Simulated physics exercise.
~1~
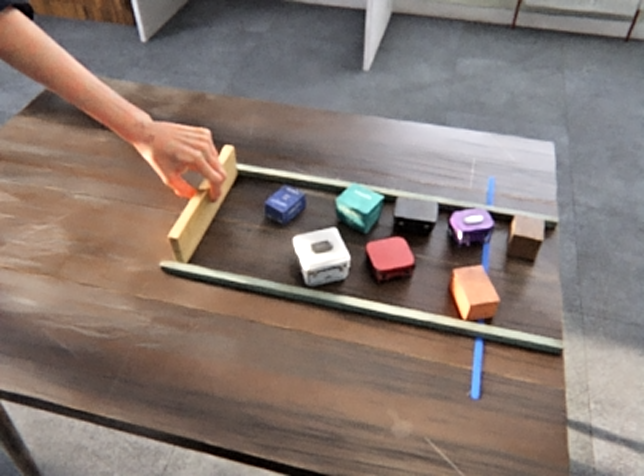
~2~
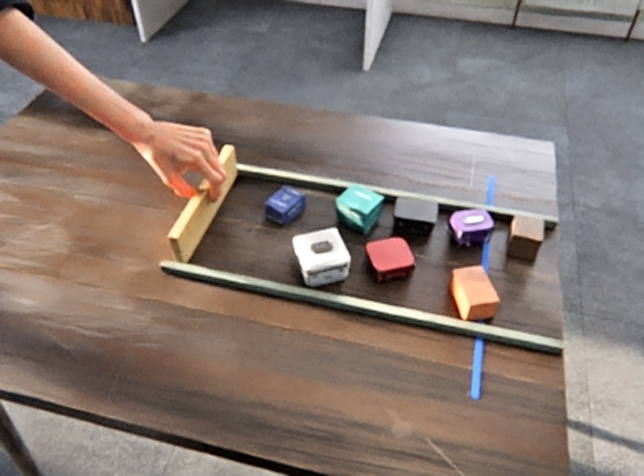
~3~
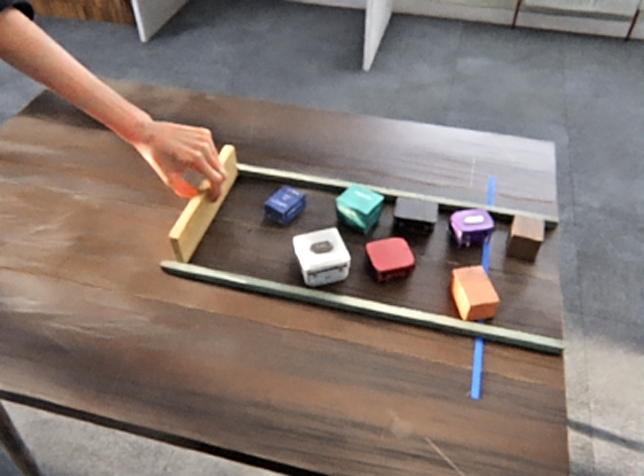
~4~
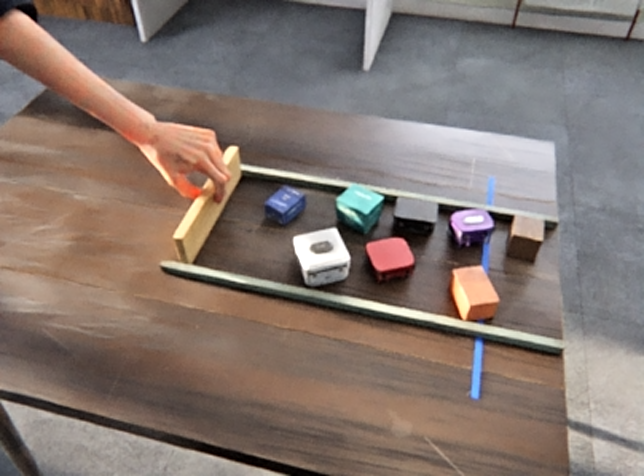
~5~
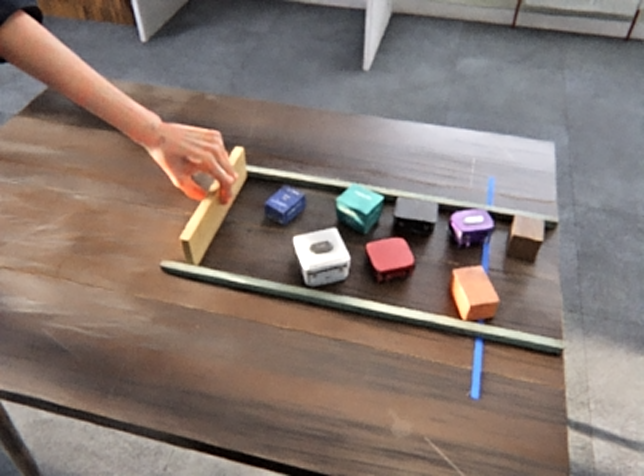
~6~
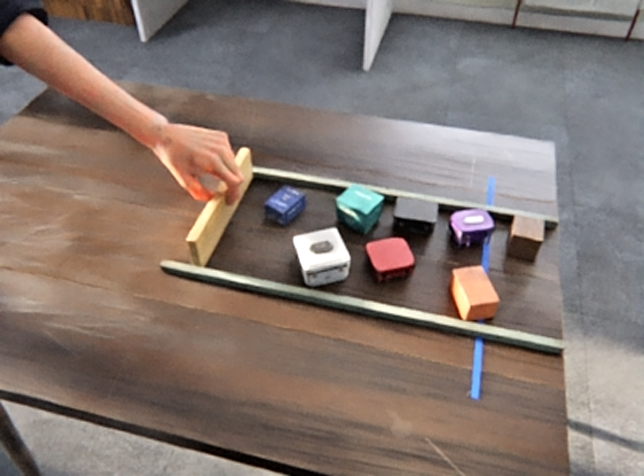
On a dark wooden table above a grey floor, seen from above at an angle by a still camera, two thin rails form a wide channel crossed by blue tape towards the right. Between them sit blue, turquoise, white, red, black, purple, orange and brown pieces. A hand at the left holds a pale wooden board, at first still, then slides it slightly rightward, while the pieces stay put.
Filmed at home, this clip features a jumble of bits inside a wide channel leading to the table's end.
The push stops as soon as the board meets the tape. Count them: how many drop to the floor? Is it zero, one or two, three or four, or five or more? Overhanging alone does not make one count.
I would say three or four.
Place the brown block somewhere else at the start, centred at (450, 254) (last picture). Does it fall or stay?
In that case it hangs on.
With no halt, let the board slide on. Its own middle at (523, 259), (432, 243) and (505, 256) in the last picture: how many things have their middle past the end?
Over the end: 5, 2, 4.
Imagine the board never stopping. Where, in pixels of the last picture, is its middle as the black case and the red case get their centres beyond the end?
With the black case it sits around (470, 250), with the red case around (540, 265).
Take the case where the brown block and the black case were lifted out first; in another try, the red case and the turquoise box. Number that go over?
Count: 1 (first case); 2 (second).
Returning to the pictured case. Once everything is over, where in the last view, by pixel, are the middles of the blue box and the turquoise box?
Roughly (502, 239), and the other roughly (537, 235).
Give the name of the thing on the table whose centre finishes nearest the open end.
Answer: The orange block.
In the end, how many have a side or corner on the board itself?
It touches 3.
Early on, none off yet; brown block at rest near (525, 237); orange block at rest near (473, 294); purple case at rest near (470, 228).
Finally, the number that fall off is three or four; lost, black case, purple case and brown block.
